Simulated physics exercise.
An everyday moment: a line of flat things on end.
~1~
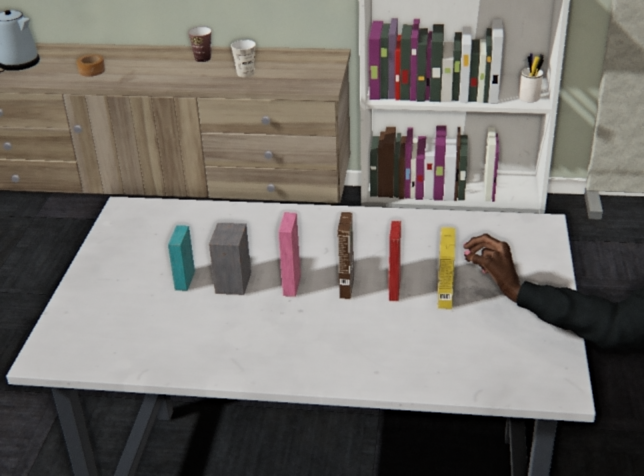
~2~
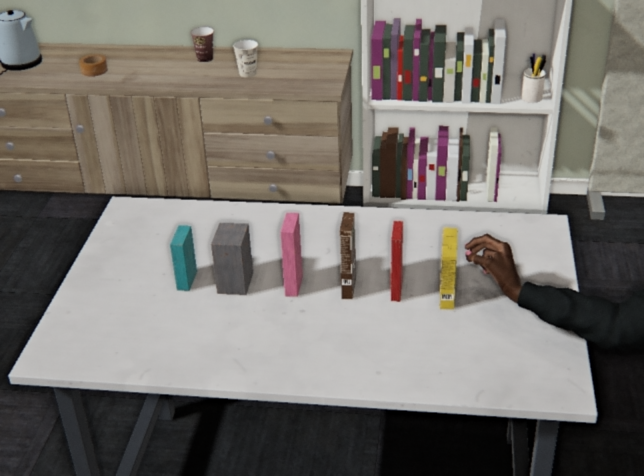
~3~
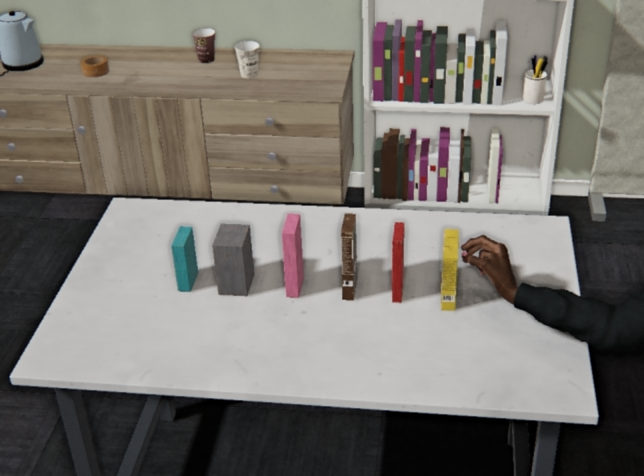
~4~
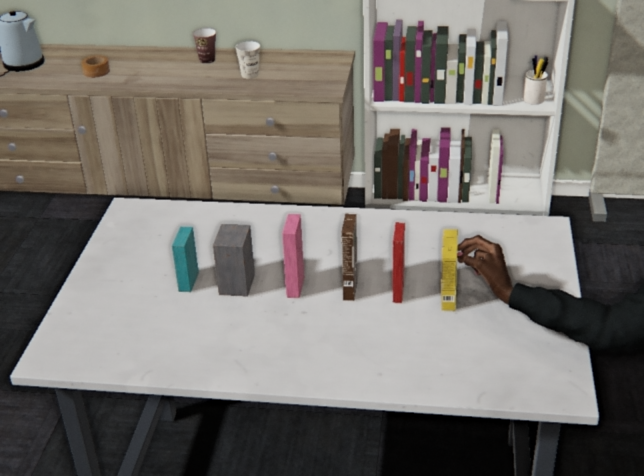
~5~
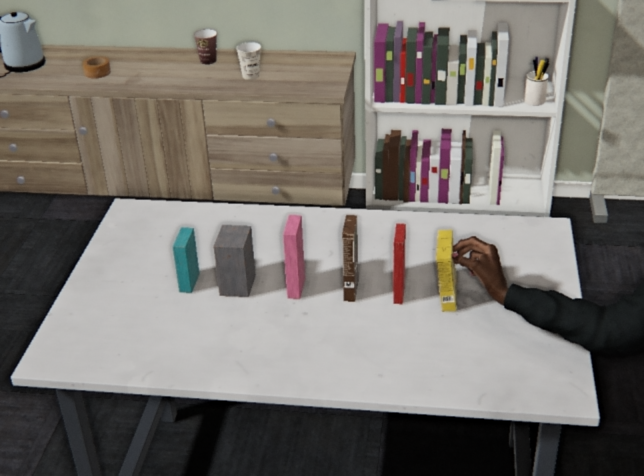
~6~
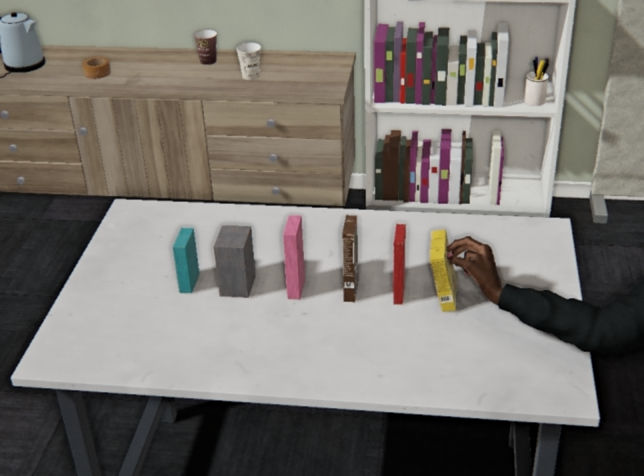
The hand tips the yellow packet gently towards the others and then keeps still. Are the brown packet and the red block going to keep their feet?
The brown packet topples; the red block topples.
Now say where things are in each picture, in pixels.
Brown packet (346, 256); red block (395, 261), in the first frame.
Grey block (233, 259); pink board (292, 255), in the second frame.
Grey block (234, 260); pink board (293, 256), in the third frame.
Yellow packet 1° over; grey block (235, 260); pink board (294, 256), in the fourth frame.
Yellow packet 7° over; grey block (235, 261); pink board (294, 257), in the fifth frame.
Yellow packet 12° over; brown packet (350, 259); red block (399, 264), in the sixth frame.
Then, 0.50 s after the last picture, yellow packet 67° over; red block tipped 45° from how it was near (371, 269); brown packet tipped 18° from how it was near (338, 259).
Then, 0.60 s after the last picture, yellow packet 72° over; red block tipped 58° from how it was near (364, 274); brown packet tipped 38° from how it was near (322, 262); pink board tipped 11° from how it was.
At rest, tipped over on the table, red block and brown packet; moved from the start, pink board; grey block in place. Seen from the same camera at the end, brown packet near (312, 268), red block near (359, 278).
